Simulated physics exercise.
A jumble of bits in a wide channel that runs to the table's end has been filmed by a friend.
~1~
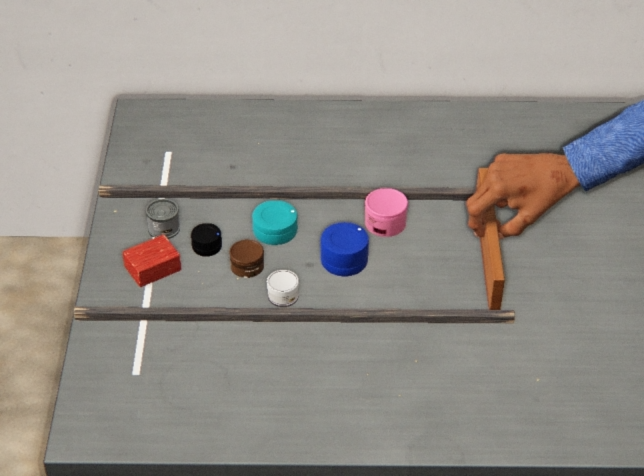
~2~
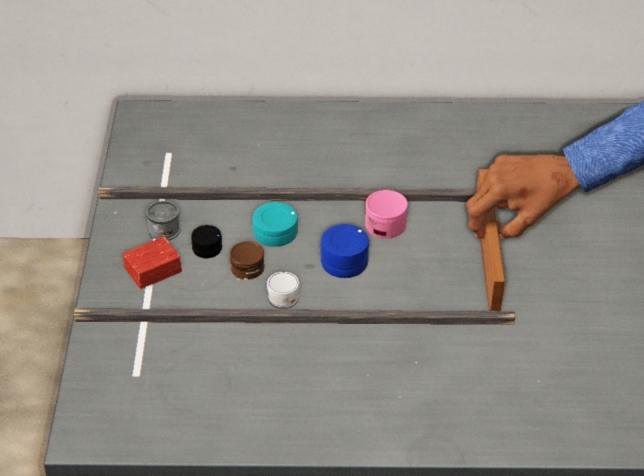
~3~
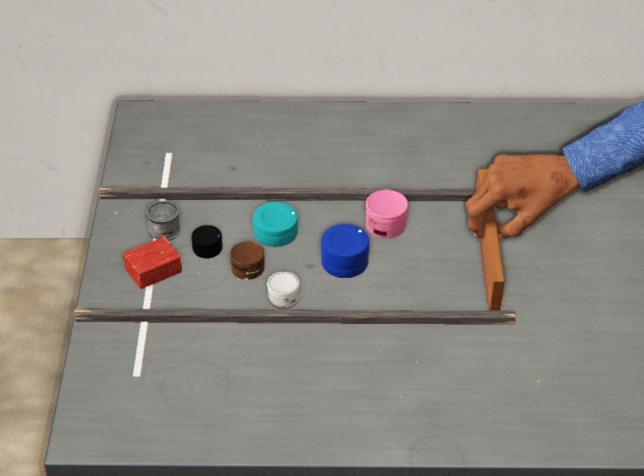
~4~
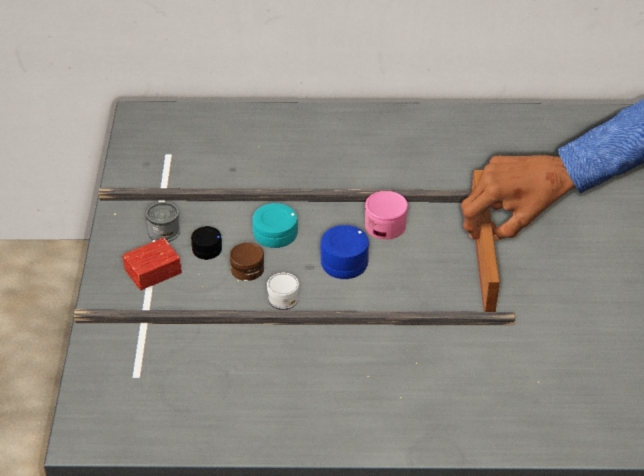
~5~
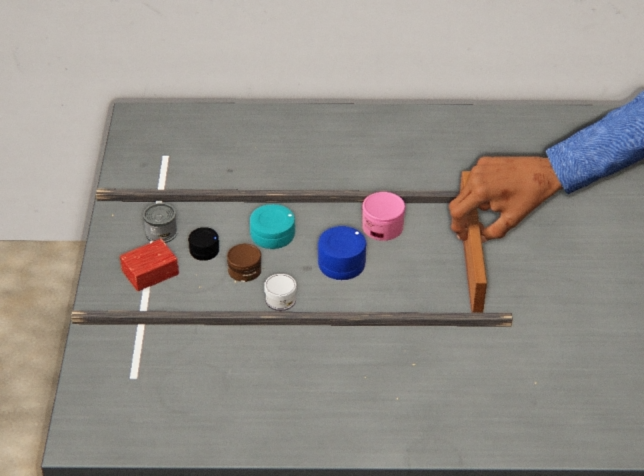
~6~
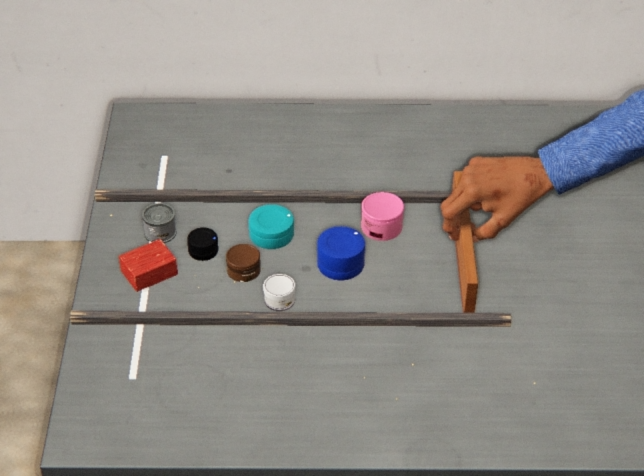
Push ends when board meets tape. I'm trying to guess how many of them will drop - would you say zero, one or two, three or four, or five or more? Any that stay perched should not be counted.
I'd say one or two.
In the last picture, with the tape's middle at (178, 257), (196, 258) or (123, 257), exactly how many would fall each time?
Try 1: 0; try 2: 0; try 3: 4.
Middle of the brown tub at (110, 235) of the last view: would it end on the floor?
That one drops down.
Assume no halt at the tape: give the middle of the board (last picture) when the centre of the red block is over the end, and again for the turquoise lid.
Red block over the end: About (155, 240). Turquoise lid over the end: About (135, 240).
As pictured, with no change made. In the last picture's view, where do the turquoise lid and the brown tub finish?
The turquoise lid finishes at (103, 229); the brown tub finishes at (108, 282).
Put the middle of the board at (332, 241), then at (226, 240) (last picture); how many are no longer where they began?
In order, the tallies are 3 and 8.
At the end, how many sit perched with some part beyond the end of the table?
In total, 2 of them.
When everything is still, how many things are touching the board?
It's 3.
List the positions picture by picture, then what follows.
Red block (152, 261); grey tin (163, 219); black lid (207, 240); board (489, 238); tape (154, 253), in the first picture.
Grey tin (163, 221); board (489, 240), in the second picture.
Black lid (207, 242); pink tub (387, 214), in the third picture.
Red block (152, 264); brown tub (247, 262), in the fourth picture.
Grey tin (161, 223); turquoise lid (273, 227), in the fifth picture.
Red block (149, 265); grey tin (159, 224); black lid (203, 244); board (464, 241); tape (150, 257), in the sixth picture.
Early on, none off yet; red block at rest near (149, 265); grey tin at rest near (159, 224); black lid at rest near (203, 244).
A while later, none off yet; red block moving near (142, 269); grey tin at rest near (158, 224); black lid travelled about its own width near (174, 252).
Finally, the number that fall off is one or two; lost, grey tin and red block.
